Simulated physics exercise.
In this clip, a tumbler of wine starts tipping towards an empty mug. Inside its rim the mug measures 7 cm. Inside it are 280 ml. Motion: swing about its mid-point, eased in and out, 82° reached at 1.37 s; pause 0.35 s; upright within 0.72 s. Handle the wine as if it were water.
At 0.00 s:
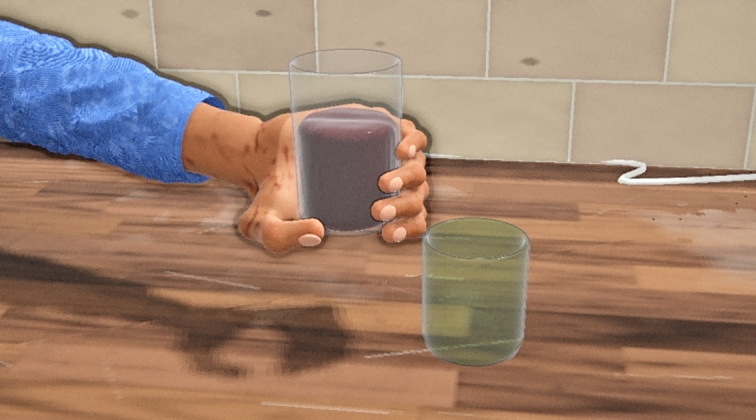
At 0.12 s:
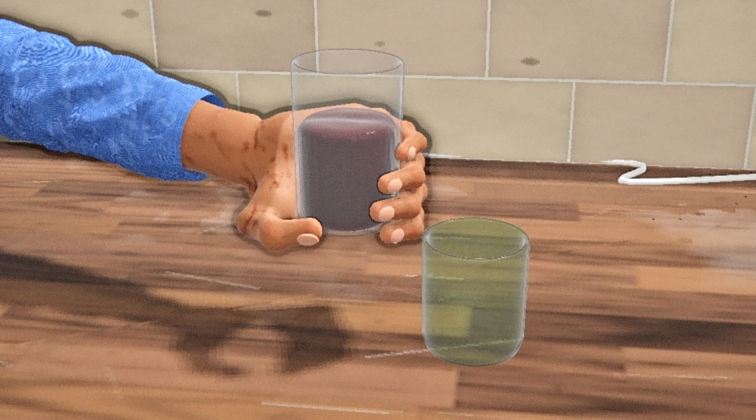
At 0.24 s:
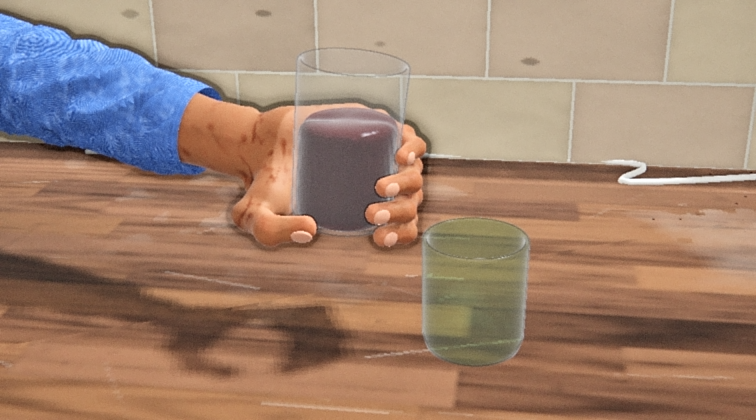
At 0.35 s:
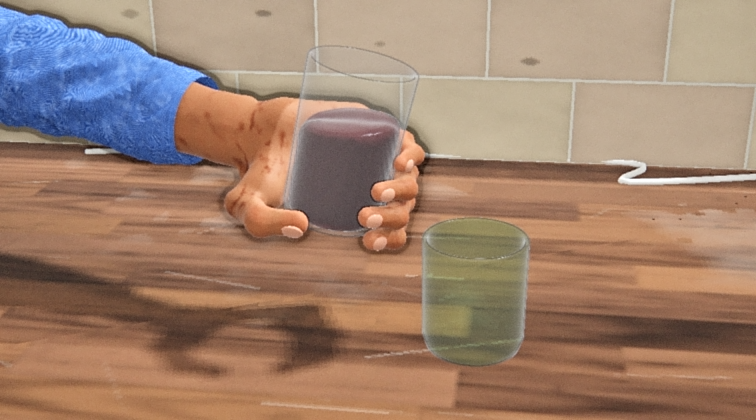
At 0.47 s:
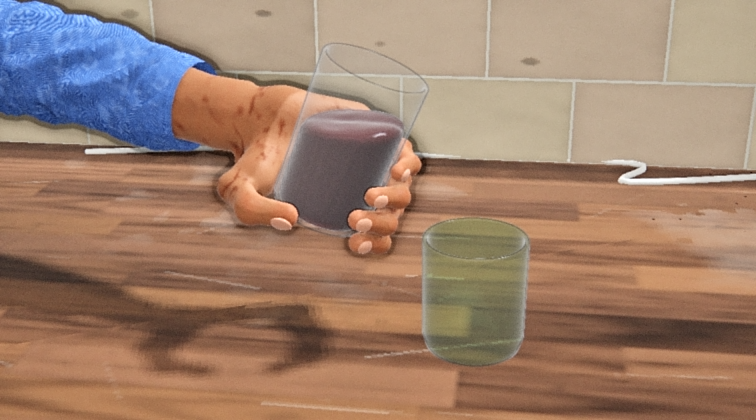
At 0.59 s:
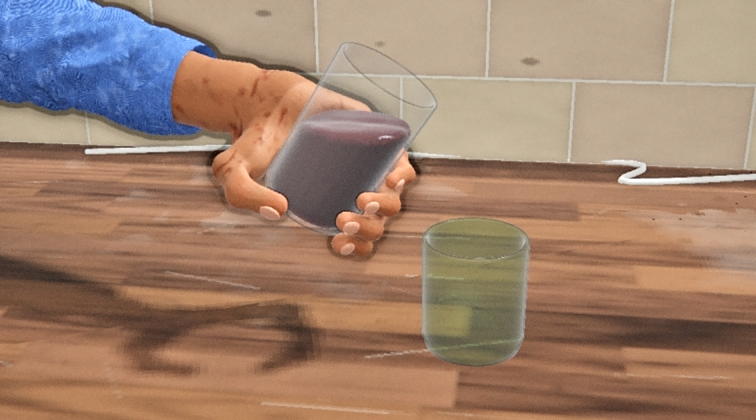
To begin with, a hand in a blue sleeve holds a clear tumbler of dark wine upright above a wooden counter, beside an empty greenish glass vessel. The hand then tilts the tumbler to the right, slowly at first and then further, until it leans noticeably, with the wine shifting inside.
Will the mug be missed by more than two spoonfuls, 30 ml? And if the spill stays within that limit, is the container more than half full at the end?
Yes, more than half full.
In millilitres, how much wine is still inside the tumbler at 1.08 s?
I'd put it at around 250 ml.
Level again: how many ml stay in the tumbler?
It ends up holding about 80 ml.
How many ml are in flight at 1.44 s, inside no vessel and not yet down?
Volume in flight: Around 25 ml.
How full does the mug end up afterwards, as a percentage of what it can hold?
60 %.
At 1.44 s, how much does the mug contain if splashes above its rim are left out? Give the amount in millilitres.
About 110 ml.
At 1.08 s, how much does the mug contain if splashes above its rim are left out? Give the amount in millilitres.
Some 10 ml.
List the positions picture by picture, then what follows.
In the first frame, it leans 0°; its right rim is at (400, 66); the wine meets the walls at (320, 116) and (382, 119); the mug's rim runs from (425, 238) to (527, 243).
In the second frame, it leans 1°; its right rim is at (402, 67); the wine meets the walls at (317, 119) and (381, 119).
In the third frame, it leans 6°; its right rim is at (408, 72); the wine meets the walls at (319, 115) and (386, 121).
In the fourth frame, it leans 13°; its right rim is at (416, 80); the wine meets the walls at (316, 118) and (389, 120).
In the fifth frame, it leans 22°; its right rim is at (426, 92); the wine meets the walls at (309, 120) and (395, 123).
In the sixth frame, it leans 32°; its right rim is at (434, 108); the wine meets the walls at (299, 133) and (398, 124).
Then, 1.08 s in, the tilt is 73° and the mug has 10 ml, the tumbler 250 ml, and 0 ml is on the worktop.
Then, 1.44 s in, the tilt is 82° and the mug has 110 ml, the tumbler 140 ml, and 0 ml is on the worktop.
Then, 1.82 s in, the tilt is 78° and the mug has 180 ml, the tumbler 90 ml, and 0 ml is on the worktop.
Then, 2.22 s in, the tilt is 17° and the mug has 195 ml, the tumbler 85 ml, and 0 ml is on the worktop.
Finally, the mug has 195 ml, the tumbler 85 ml, and 0 ml is on the worktop.
